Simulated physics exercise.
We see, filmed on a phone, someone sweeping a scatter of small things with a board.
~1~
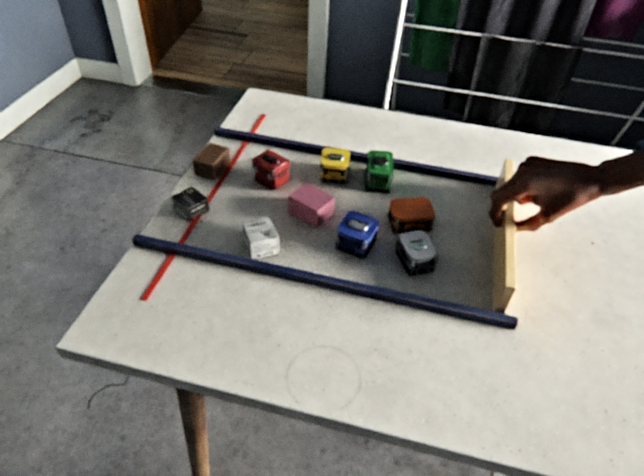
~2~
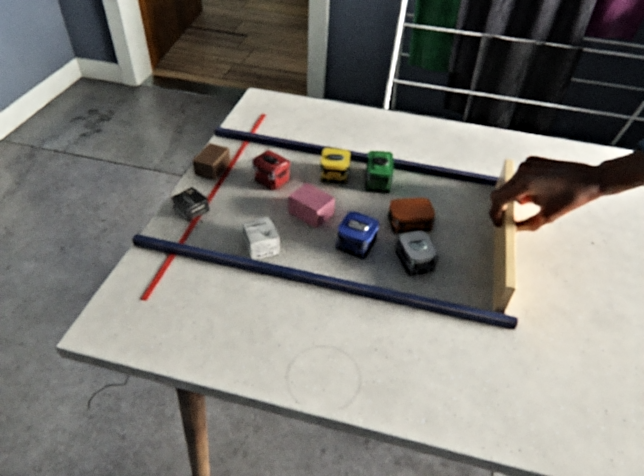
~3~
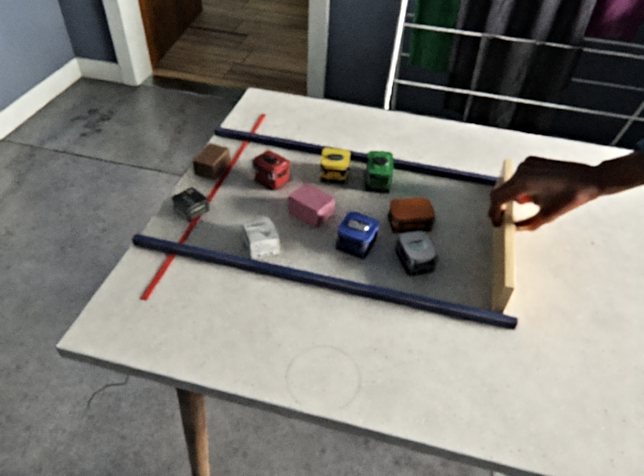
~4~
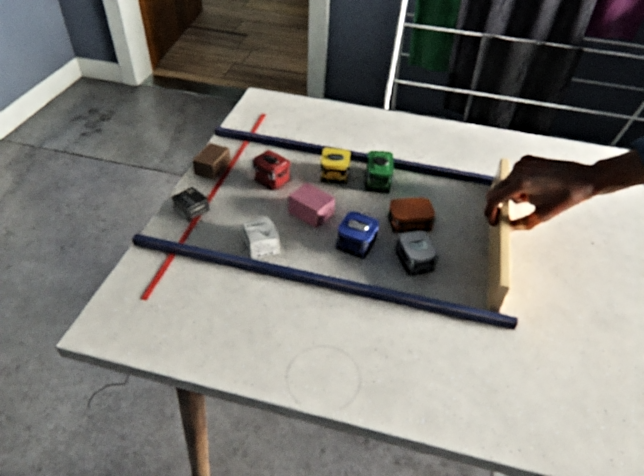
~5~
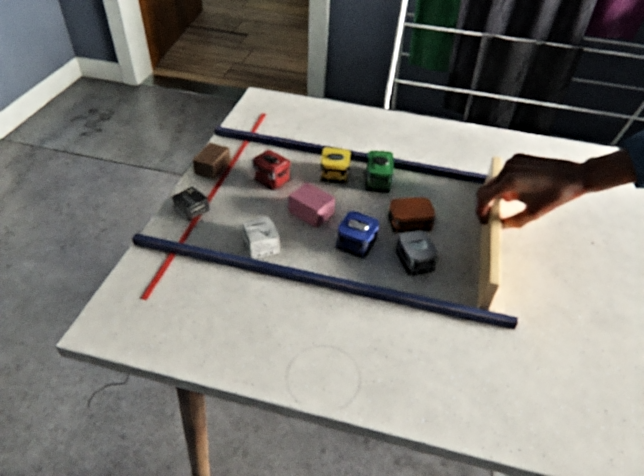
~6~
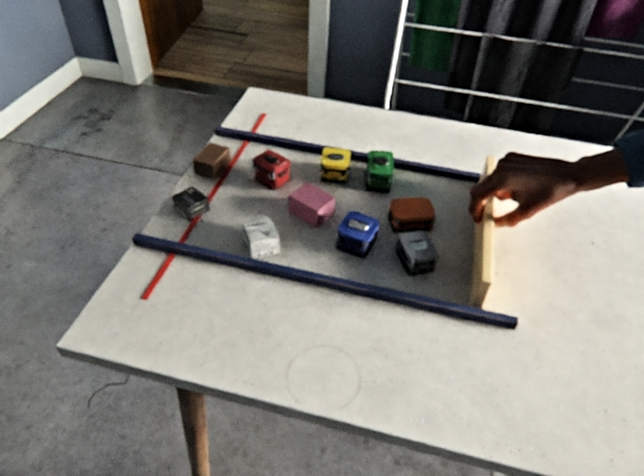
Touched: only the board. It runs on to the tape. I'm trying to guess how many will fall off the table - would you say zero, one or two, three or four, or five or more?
The sweep knocks three or four off.
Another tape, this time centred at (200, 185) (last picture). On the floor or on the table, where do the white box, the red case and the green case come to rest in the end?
In short: White box safe, red case gone, green case safe.
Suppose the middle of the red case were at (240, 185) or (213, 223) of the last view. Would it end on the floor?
One after the other: It ends up falling; it ends up falling.
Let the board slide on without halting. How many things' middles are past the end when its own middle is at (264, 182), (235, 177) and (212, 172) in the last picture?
0, 2 and 6.
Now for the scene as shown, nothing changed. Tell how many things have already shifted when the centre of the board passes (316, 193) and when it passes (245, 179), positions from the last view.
First 8, then 10.
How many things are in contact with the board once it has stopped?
In contact: 4.
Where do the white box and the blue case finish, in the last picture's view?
Look around (168, 227) for the first and around (156, 201) for the second.
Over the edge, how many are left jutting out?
Count of overhanging things: 2.
Early on, none off yet; brown block at rest near (213, 161); black box at rest near (191, 203); red case at rest near (272, 170).
A while later, none off yet; brown block at rest near (213, 161); black box at rest near (191, 203); red case travelled about its own width near (255, 164).
Finally, the number that fall off is three or four; lost, pink block, red case, black box and brown block.
